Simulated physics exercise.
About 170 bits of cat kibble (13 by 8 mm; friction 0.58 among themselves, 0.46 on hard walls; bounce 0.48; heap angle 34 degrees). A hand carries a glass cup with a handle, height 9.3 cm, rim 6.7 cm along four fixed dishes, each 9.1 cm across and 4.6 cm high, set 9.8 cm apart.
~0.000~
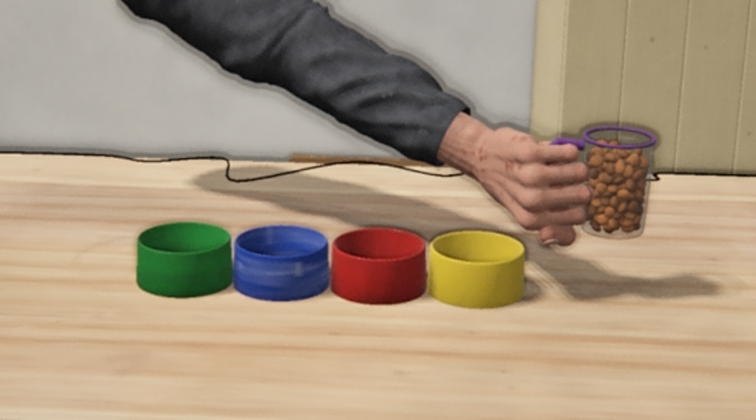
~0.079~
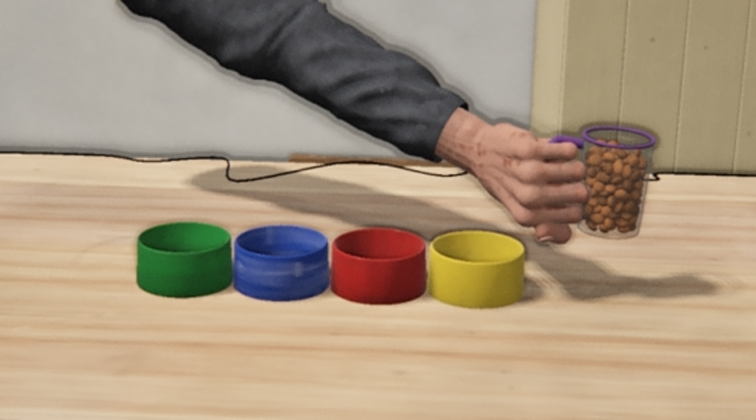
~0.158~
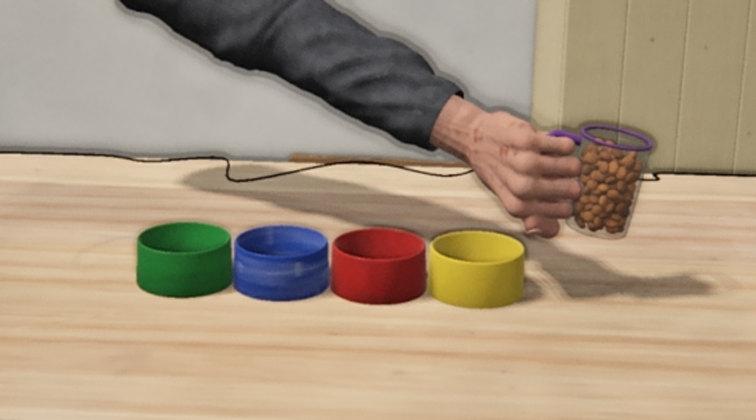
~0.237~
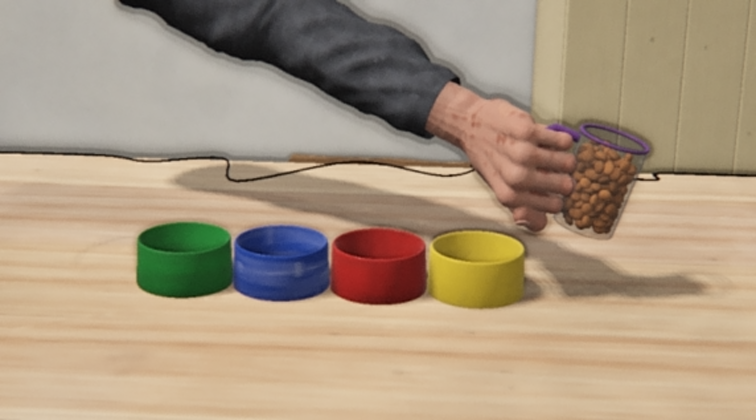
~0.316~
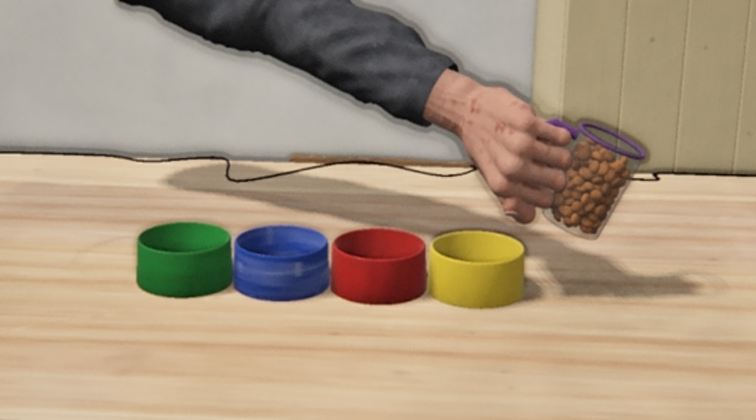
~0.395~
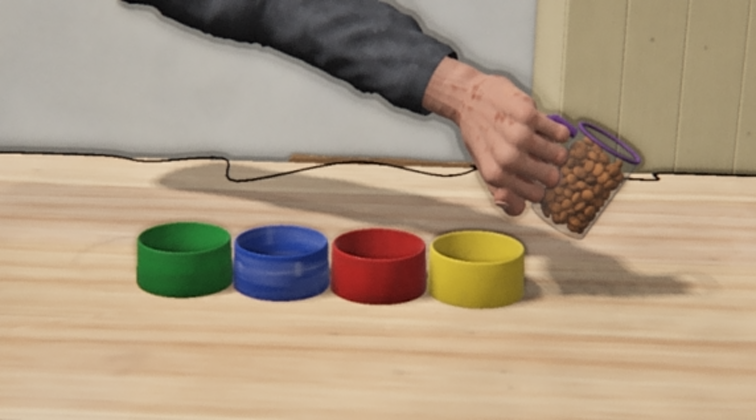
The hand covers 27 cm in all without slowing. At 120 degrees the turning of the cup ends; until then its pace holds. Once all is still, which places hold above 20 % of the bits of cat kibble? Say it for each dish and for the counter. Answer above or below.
Red: Below, blue: Below, green: Below, yellow: Above, counter: Above.
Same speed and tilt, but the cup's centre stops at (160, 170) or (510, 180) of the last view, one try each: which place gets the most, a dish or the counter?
Most goes to: Yellow; counter.
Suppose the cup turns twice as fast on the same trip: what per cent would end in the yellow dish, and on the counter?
Then: Yellow 0, counter 100.
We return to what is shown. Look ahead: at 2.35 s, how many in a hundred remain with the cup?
Roughly 0 per cent.
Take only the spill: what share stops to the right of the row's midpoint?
Roughly 100 per cent.
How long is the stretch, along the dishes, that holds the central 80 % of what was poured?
Roughly 13 cm.
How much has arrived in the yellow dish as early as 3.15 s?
Near 55 per cent so far.
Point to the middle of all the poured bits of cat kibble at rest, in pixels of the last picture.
At about (504, 283).
After 1.57 s, tilt 120 degrees; cup holds 45 %, yellow 15 %.
After 2.35 s, tilt 120 degrees; cup holds 0 %, yellow 55 %.
Then, at 3.15 s, tilt 120 degrees; cup holds 0 %, yellow 55 %.
At rest (3.5 s), red 0 %, blue 0 %, green 0 %, yellow 55 %, counter 45 %.
